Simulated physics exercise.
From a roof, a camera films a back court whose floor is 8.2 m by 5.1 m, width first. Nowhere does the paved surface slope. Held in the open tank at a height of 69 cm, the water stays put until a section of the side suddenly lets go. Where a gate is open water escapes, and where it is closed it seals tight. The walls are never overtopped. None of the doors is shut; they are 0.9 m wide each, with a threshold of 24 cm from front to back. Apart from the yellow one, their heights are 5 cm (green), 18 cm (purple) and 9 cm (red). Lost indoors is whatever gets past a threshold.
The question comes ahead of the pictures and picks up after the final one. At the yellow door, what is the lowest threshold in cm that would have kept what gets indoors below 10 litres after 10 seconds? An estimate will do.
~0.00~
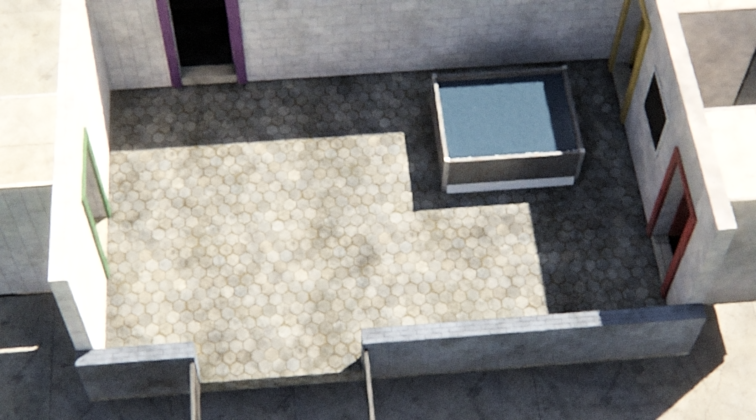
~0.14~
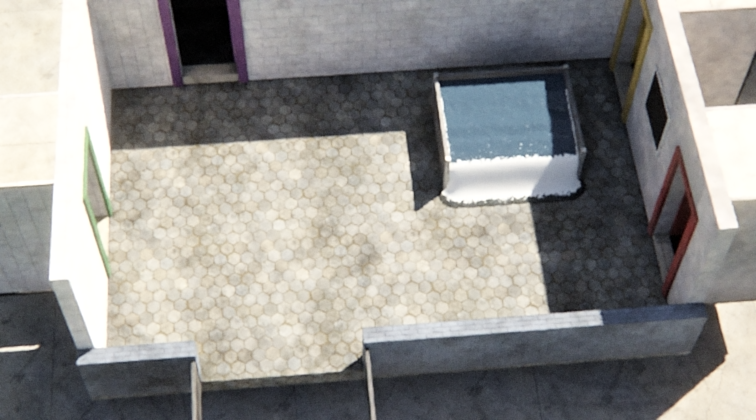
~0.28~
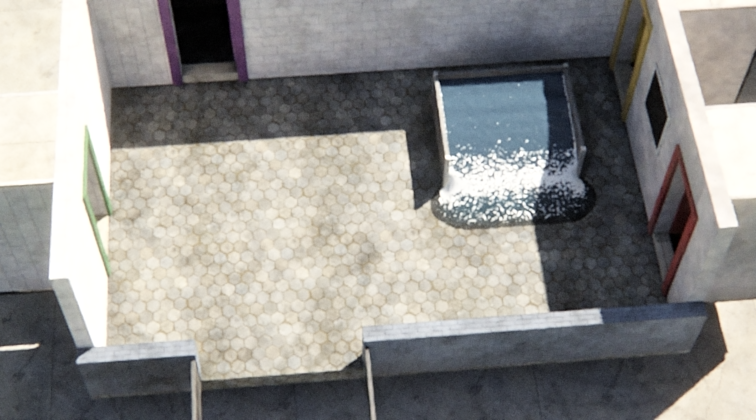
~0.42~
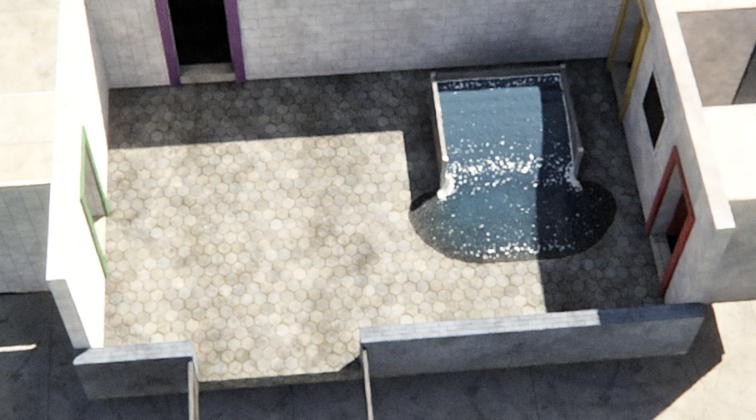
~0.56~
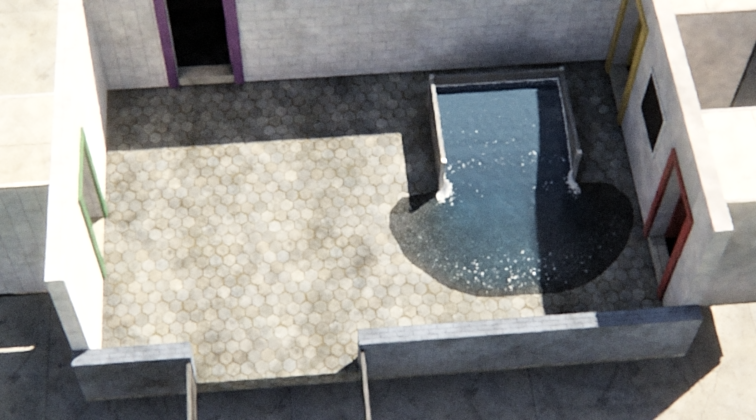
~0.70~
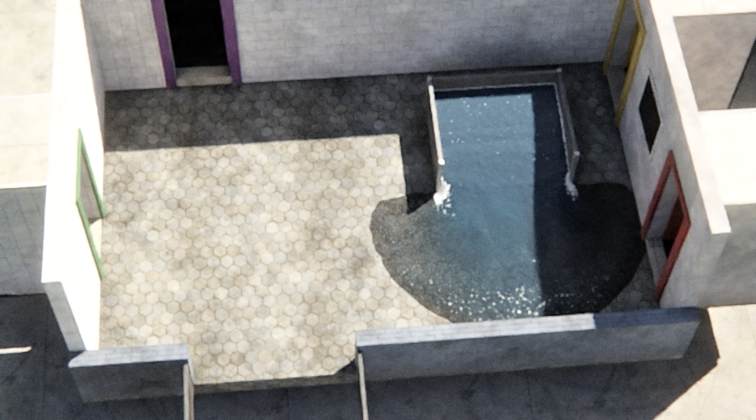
Somewhere near 11 cm.
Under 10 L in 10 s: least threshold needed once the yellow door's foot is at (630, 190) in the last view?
It needs about 6.5 cm.
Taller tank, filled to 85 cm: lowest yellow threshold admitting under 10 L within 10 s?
About 14.5 cm.
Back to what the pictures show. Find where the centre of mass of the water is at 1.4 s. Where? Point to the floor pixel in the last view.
Roughly (509, 228).
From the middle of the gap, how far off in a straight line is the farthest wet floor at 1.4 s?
Some 3.6 m out.
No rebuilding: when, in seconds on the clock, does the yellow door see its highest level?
I'd say near 5.5 seconds.
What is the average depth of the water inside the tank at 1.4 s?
It averages close to 27 centimetres.
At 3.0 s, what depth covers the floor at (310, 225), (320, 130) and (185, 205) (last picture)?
Depth: About 0, 0, 0 cm.
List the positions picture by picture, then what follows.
In the first picture, the open tank at (507, 116) is whole and still, 69 cm deep; the yellow door at (628, 55) is dry.
In the second picture, the front is at (452, 202), 0.3 m from the gap at (512, 172); 0.5 m2 of floor is wet, 69 cm left at the back.
In the third picture, the gap is at (512, 173), the front 0.7 m out at (459, 224); the back of the open tank holds 68 cm.
In the fourth picture, the gap is at (509, 175), the front 1.3 m out at (469, 258); the back of the open tank holds 60 cm.
In the fifth picture, the front is at (480, 291), 1.9 m from the gap at (507, 178); 5.1 m2 of floor is wet, 58 cm left at the back.
In the sixth picture, the front is at a hidden place, 2.5 m from the gap at (505, 180); 7.3 m2 of floor is wet, 54 cm left at the back; 1.9 m in a straight line remain to the yellow door at (622, 58).
After 1.4 s water covers 30 % of the floor, deepest (40 cm) near (512, 334); it has not reached the yellow door.
After 3.0 s water covers 40 % of the floor, deepest (26 cm) near (661, 335); it has not reached the yellow door.
After 10.0 s water covers 95 % of the floor, deepest (10 cm) near (150, 163); 7 cm at the yellow door, 0 litres in over its 25 cm threshold.
At the yellow door as built, the water arrived by 3.7 s and peaked near 14 cm at 5.6 s.
Run again over the same 10 s with other heights there, 19 litres in over 9 cm, 7 litres over 12 cm. The limit of 10 litres is kept from about 11 cm up.
